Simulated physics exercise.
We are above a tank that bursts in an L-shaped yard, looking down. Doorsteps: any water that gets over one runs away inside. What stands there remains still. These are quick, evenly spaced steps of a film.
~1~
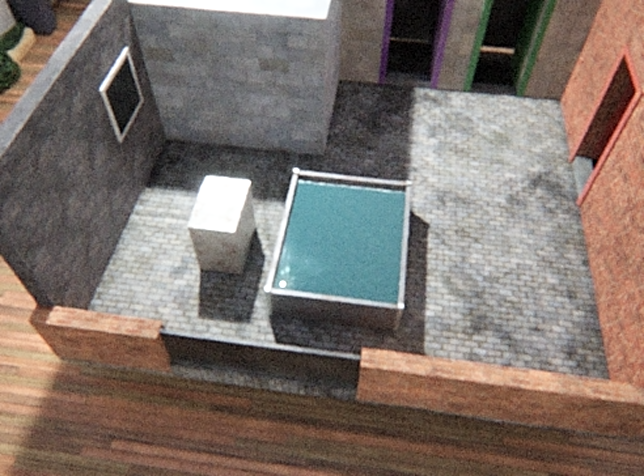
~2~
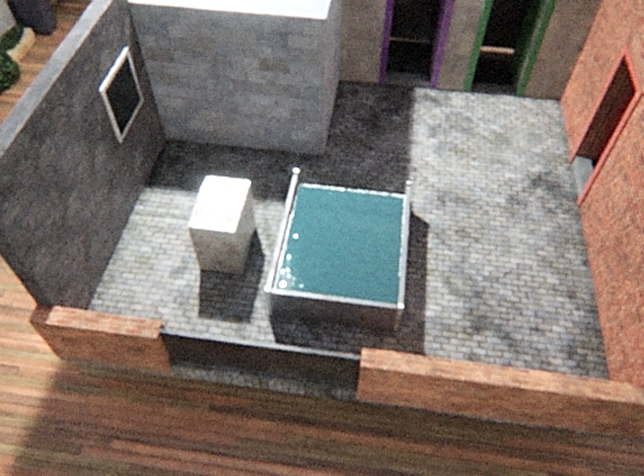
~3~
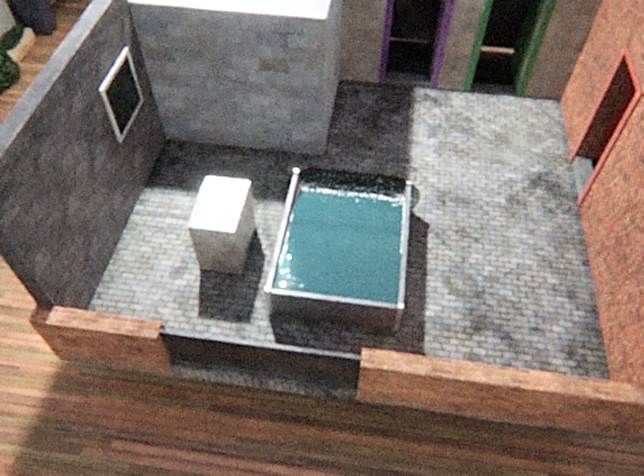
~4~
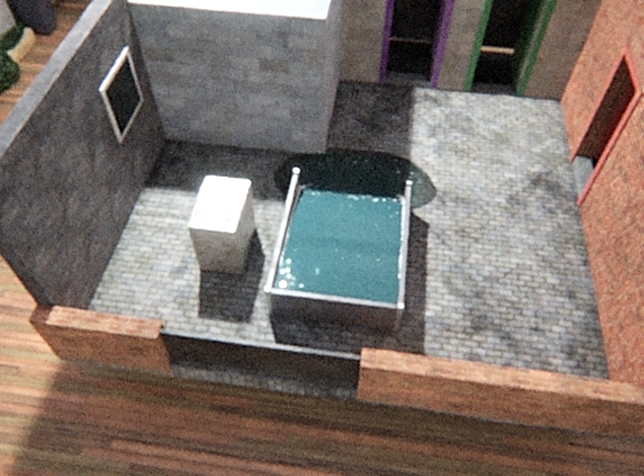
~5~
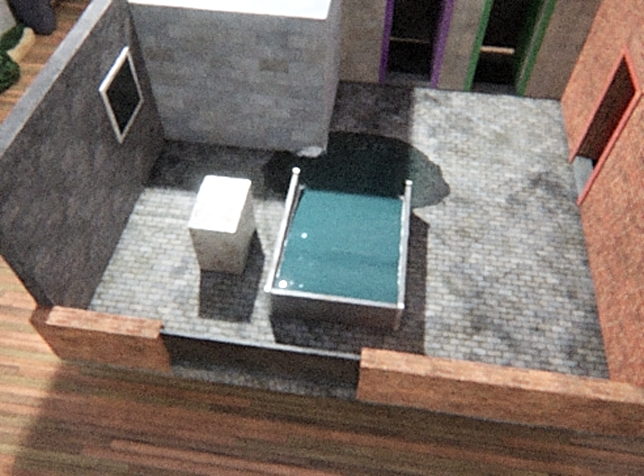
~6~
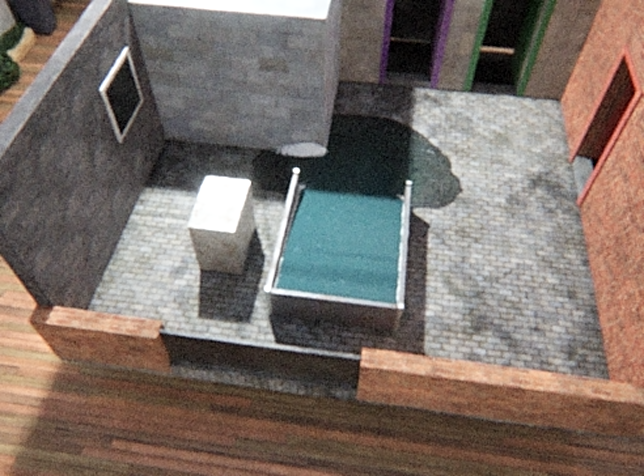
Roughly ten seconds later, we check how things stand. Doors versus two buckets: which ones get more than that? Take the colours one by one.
The purple door gets more, the green door gets more, the red door gets no more.
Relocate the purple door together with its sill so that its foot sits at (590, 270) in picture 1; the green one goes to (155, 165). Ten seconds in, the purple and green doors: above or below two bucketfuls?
Purple door stays within it, green door tops the limit.
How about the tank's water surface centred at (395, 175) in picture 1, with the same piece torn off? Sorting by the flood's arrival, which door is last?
The door marked red is the last one.
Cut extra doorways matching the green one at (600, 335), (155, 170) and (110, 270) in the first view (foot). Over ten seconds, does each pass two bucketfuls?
Door one stays inside the limit, door two breaks the limit, door three stays inside the limit.
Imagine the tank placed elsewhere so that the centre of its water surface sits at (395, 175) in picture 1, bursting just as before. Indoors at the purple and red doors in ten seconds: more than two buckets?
I'd say purple door crosses the threshold while red door misses the threshold.
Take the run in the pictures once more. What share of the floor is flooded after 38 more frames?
Roughly 75 percent, I reckon.
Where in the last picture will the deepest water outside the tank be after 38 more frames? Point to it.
Look near (549, 124).
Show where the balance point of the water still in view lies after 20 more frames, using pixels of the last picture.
My reading is close to (371, 156).
A moment on, water covers 25 % of the floor; the purple door wet at the sill, nothing in, the green door not reached, the red door not reached.
Next, water covers 40 % of the floor; the purple door under two buckets in, the green door wet at the sill, nothing in, the red door not reached.
Then, water covers 45 % of the floor; the purple door over two buckets in, the green door under two buckets in, the red door not reached.
Later, water covers 75 % of the floor; the purple door far over two buckets in, the green door over two buckets in, the red door wet at the sill, nothing in.
In the end, water covers 100 % of the floor; the purple door far over two buckets in, the green door over two buckets in, the red door wet at the sill, nothing in.
